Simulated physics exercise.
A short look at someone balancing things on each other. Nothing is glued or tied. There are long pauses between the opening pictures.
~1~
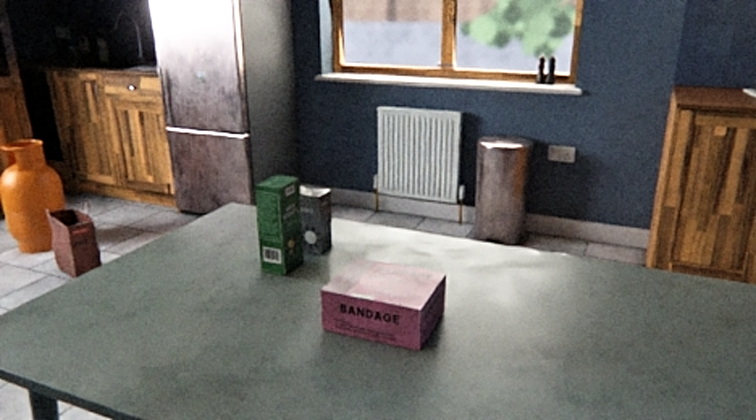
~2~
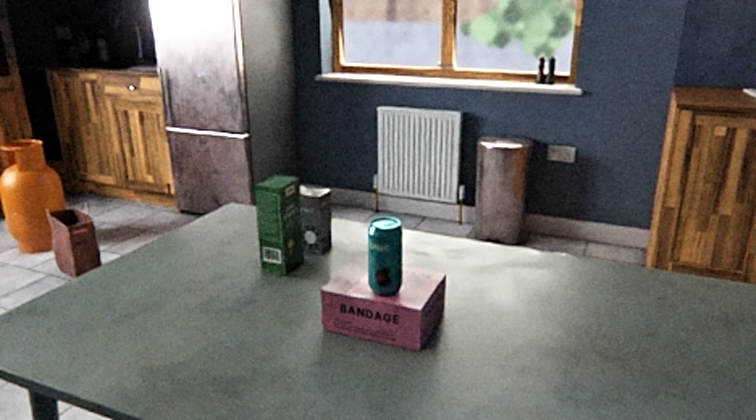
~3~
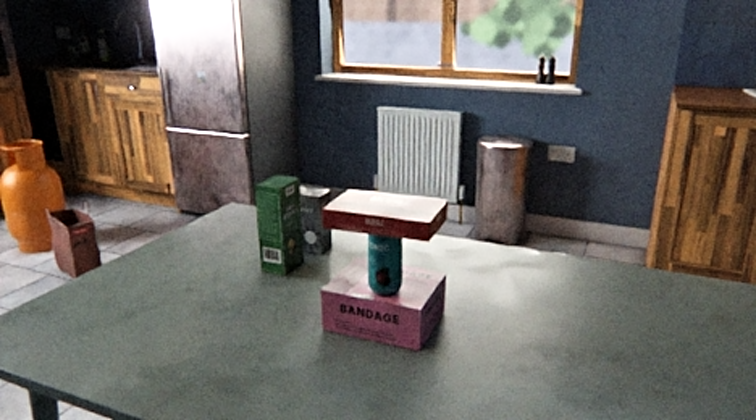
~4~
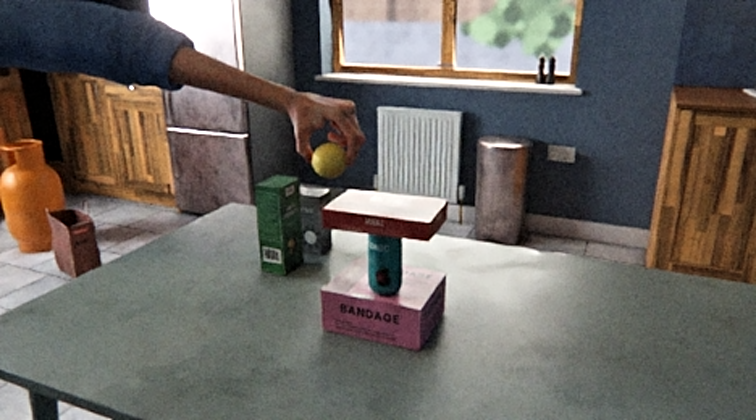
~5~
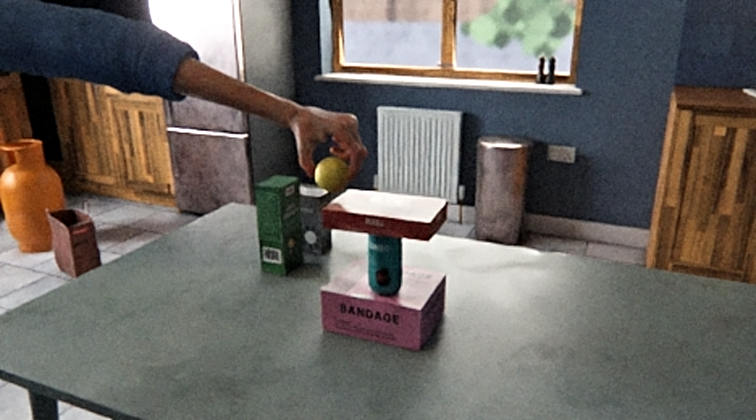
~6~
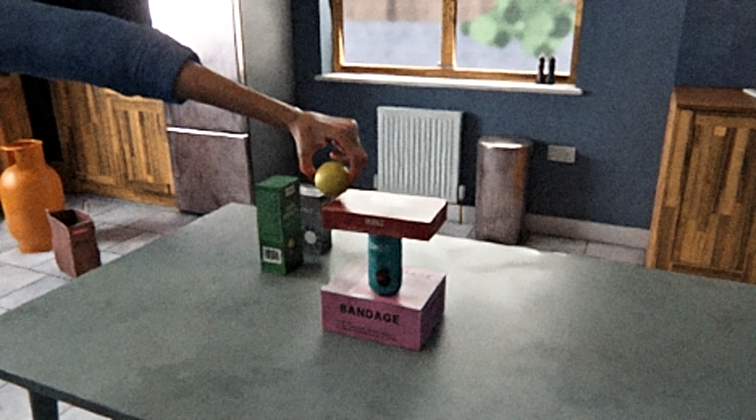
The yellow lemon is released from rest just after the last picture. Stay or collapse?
The pile gives way.
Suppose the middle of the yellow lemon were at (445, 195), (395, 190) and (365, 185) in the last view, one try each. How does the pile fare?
First try: It gives way; second try: It keeps its balance; third try: It keeps its balance.
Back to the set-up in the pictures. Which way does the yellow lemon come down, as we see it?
To the left.
Then, 0.30 s after the last picture, yellow lemon now fallen.
Then, 0.40 s after the last picture, things are still on the move.
Then, 0.50 s after the last picture, as before.
At rest, fallen, yellow lemon; the other 5 in place. Seen from the same camera at the end, yellow lemon near (292, 299). The pile loses its balance.
